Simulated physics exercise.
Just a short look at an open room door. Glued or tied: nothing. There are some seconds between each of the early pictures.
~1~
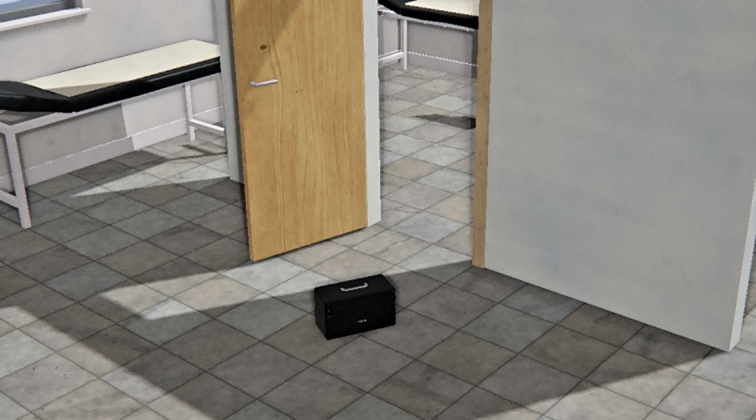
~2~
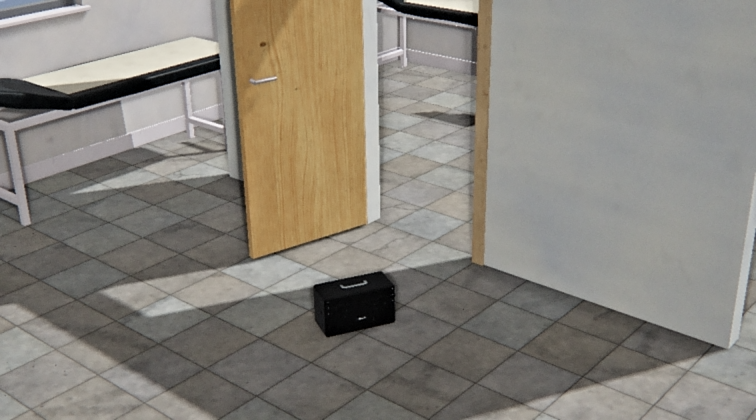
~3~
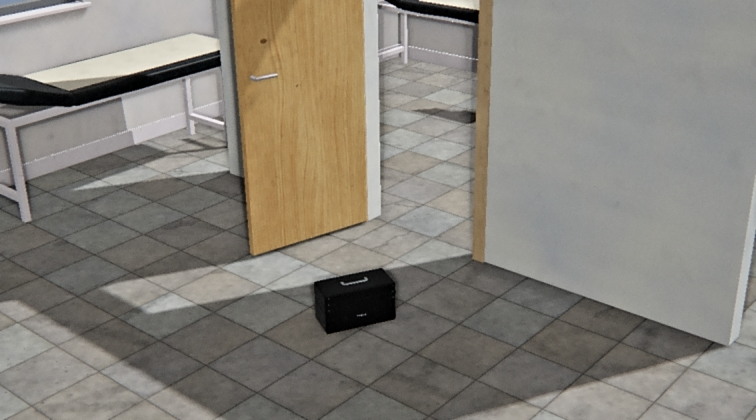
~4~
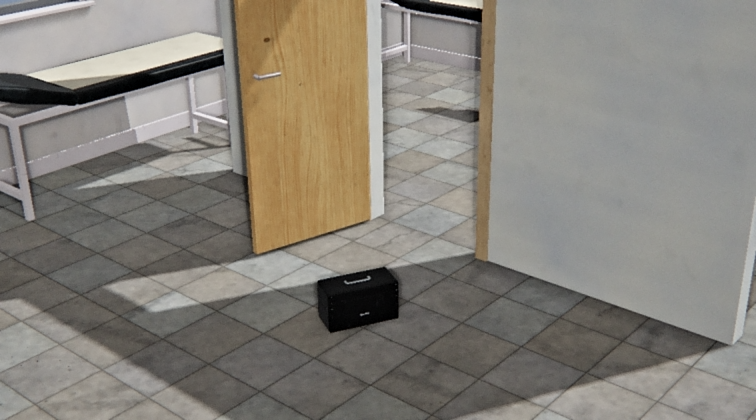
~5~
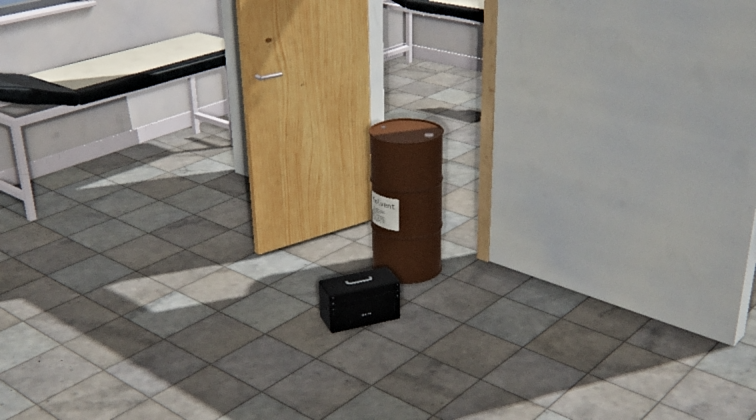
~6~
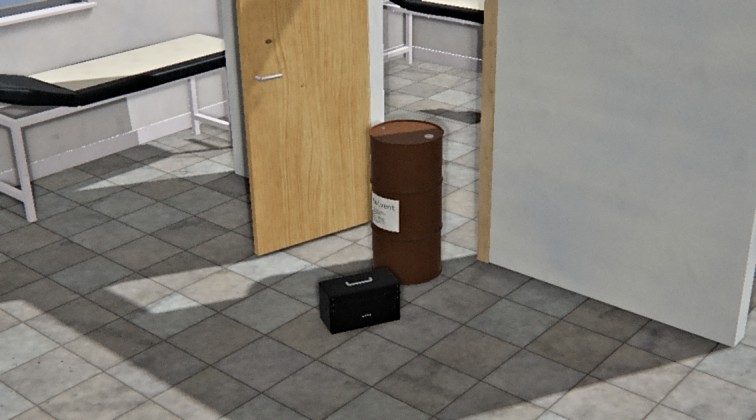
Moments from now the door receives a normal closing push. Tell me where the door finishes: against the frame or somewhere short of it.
It finishes short of the frame.
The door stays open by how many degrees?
Close to 50 degrees, I'd say.
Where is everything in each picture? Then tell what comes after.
Door wide open and still; black toolbox (355, 306), in the first picture.
Door wide open and still; black toolbox (355, 303), in the second picture.
Door wide open and still; black toolbox (355, 300), in the third picture.
Door wide open and still; black toolbox (358, 299), in the fourth picture.
Door wide open and still; black toolbox (360, 299), in the fifth picture.
Door wide open and still; brown drum (407, 202); black toolbox (360, 300), in the sixth picture.
Then, 0.70 s after the last picture, door at 86°.
Then, 1.10 s after the last picture, door at 64°.
At rest, door at 50°; both in place. Seen from the same camera at the end, brown drum near (407, 202).
